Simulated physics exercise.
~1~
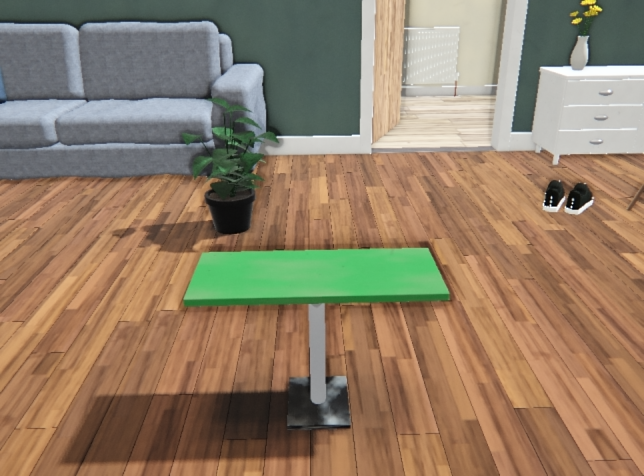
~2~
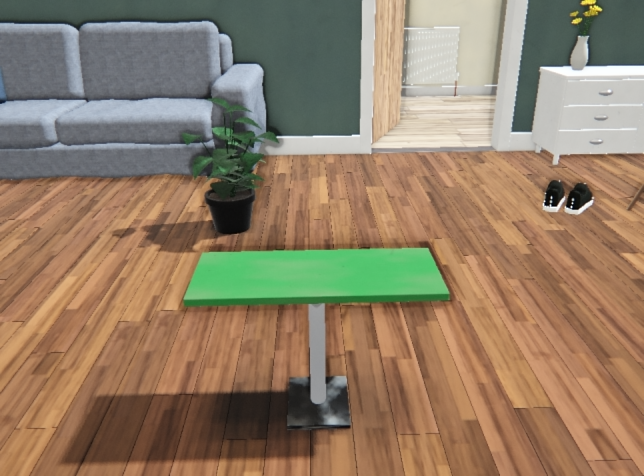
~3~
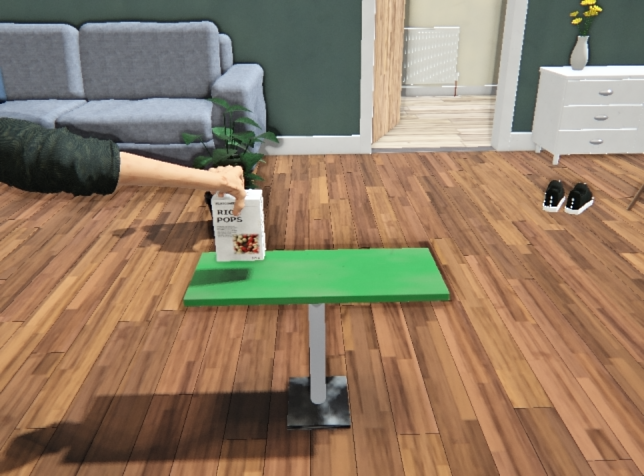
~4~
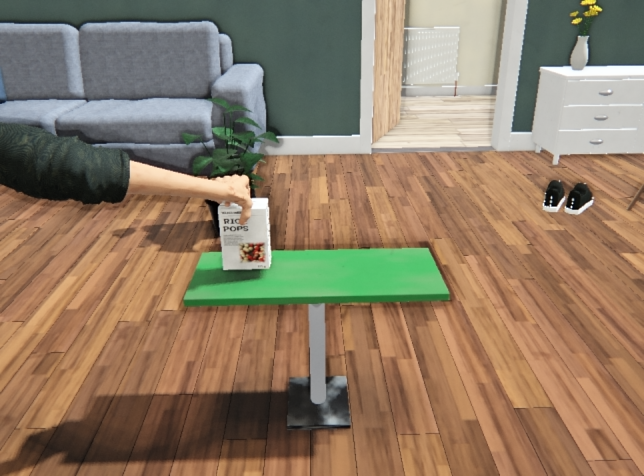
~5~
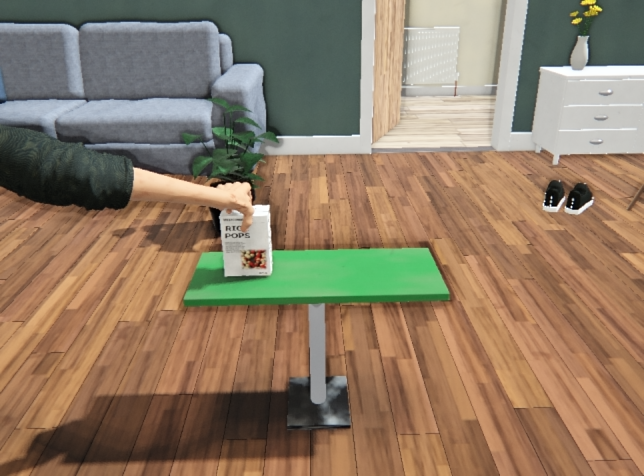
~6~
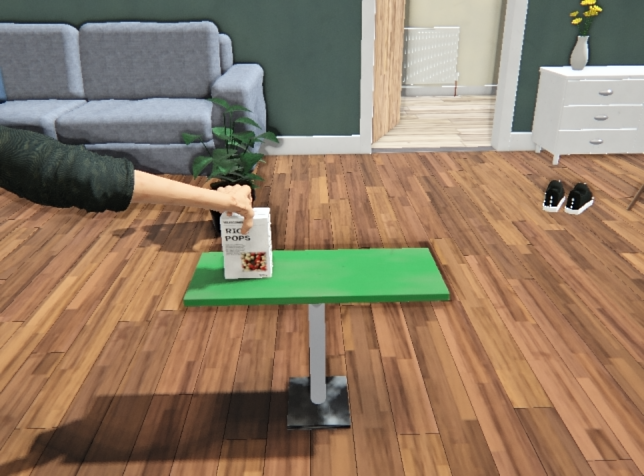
A living room with a wooden plank floor and dark green walls is seen from slightly above by a still camera. A narrow green table on a grey post stands in front, with a potted plant and grey-blue sofa behind, and black shoes and a white dresser with yellow flowers at right. A dark-sleeved arm appears from the left, gripping a white packet, and lowers it slightly onto the tabletop's left part, still holding it.
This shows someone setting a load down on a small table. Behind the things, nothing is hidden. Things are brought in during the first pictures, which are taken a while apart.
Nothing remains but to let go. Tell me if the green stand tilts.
As it turns out, the green stand holds firm.
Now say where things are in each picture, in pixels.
In the first frame, green stand (316, 275).
In the second frame, green stand (316, 275).
In the third frame, still on the way; green stand (316, 275); packet (240, 225).
In the fourth frame, still on the way; green stand (316, 275); packet (246, 234).
In the fifth frame, still on the way; green stand (316, 275); packet (247, 241).
In the sixth frame, in place, still held; green stand (316, 275); packet (247, 243).
Then, 0.80 s later than the last frame, green stand at rest near (316, 275).
When it is over, the green stand stays flat on its feet, near (316, 275).
